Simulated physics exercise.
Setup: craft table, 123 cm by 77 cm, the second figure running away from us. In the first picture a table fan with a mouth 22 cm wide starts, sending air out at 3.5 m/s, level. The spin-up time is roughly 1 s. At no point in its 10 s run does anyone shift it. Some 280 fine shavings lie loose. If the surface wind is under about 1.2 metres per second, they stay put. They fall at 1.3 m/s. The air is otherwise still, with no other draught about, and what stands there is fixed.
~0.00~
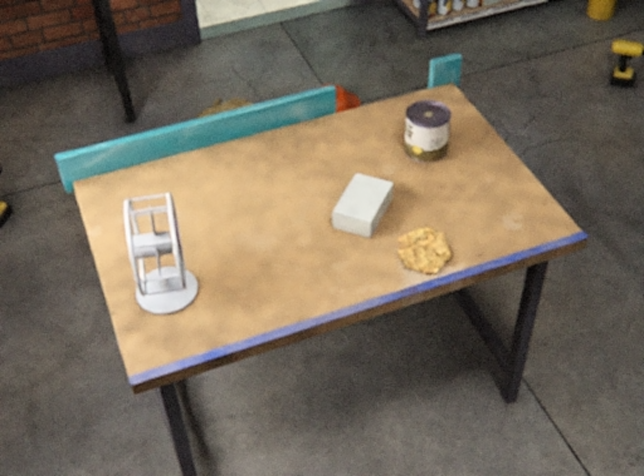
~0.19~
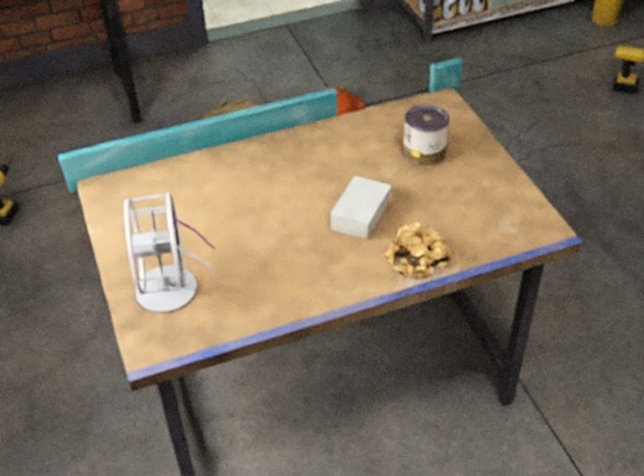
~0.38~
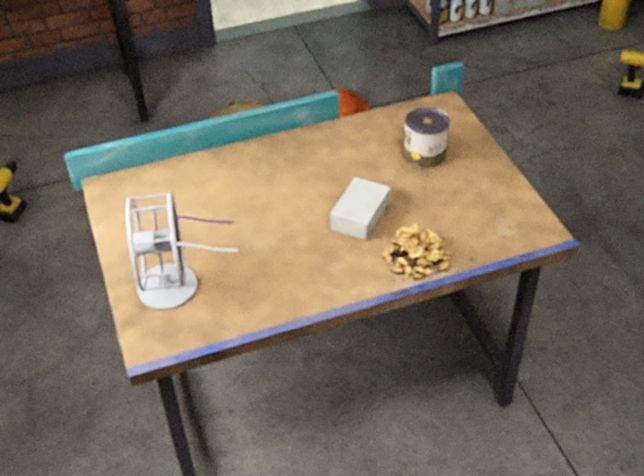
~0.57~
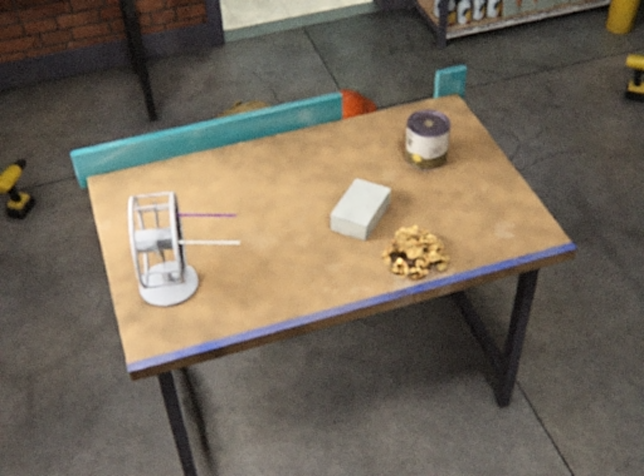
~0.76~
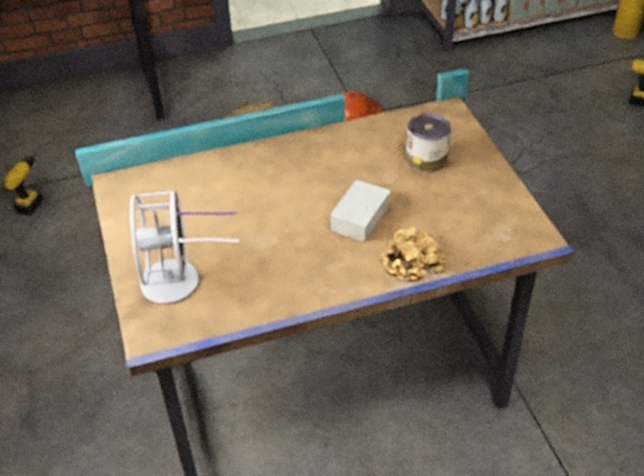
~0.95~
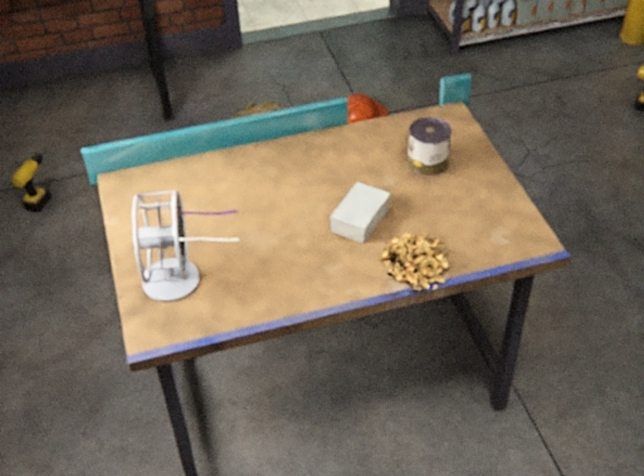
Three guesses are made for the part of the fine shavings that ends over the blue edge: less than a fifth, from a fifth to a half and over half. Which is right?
Blue edge: One fifth up to one half.
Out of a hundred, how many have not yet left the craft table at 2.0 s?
About 1 % remain.
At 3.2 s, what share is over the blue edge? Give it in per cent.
Share: Approx. 30 %.
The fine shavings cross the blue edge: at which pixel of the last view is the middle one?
Close to pixel (478, 279).
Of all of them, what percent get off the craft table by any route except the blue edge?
Estimate: Near 70 %.
After 2.0 s, 33 % are over the blue edge; 98 % have settled or left.
After 3.2 s, 33 % are over the blue edge; 99 % have settled or left.
After 5.5 s, 33 % are over the blue edge; 100 % have settled or left.
After 10.0 s, at the end, 33 % are over the blue edge.
